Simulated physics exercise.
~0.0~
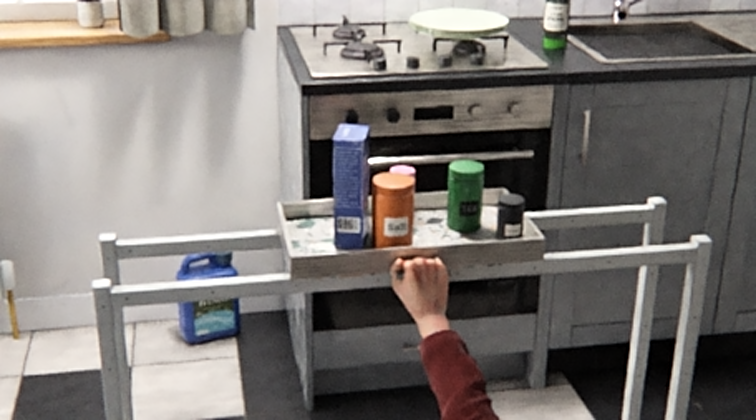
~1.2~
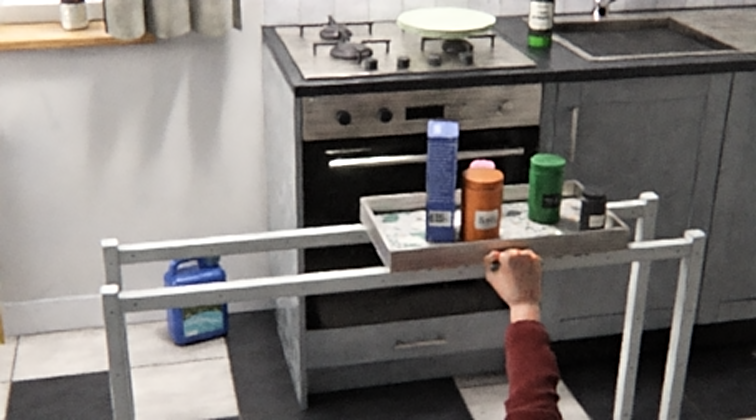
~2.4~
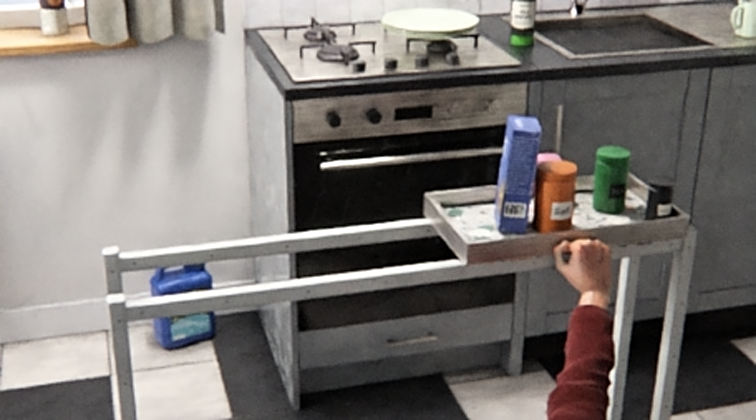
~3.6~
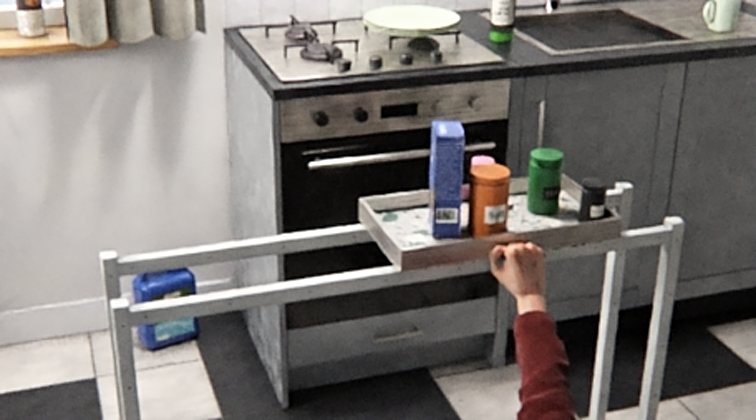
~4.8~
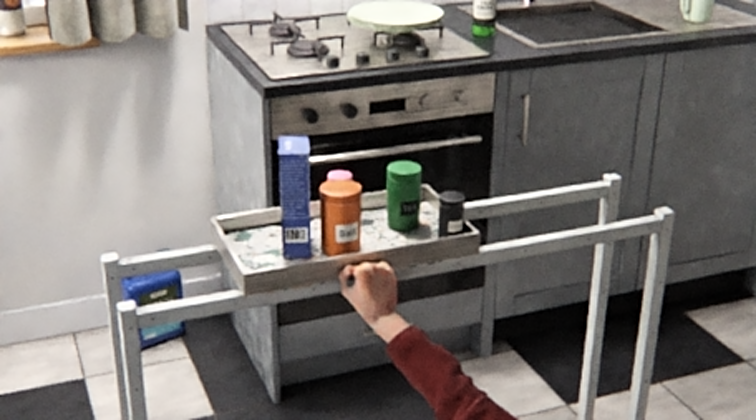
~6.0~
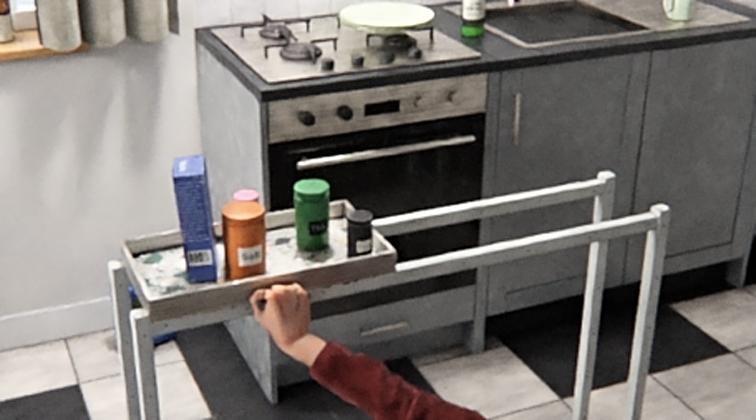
A hand slides a tray of upright containers right, then left along rails, none falling.
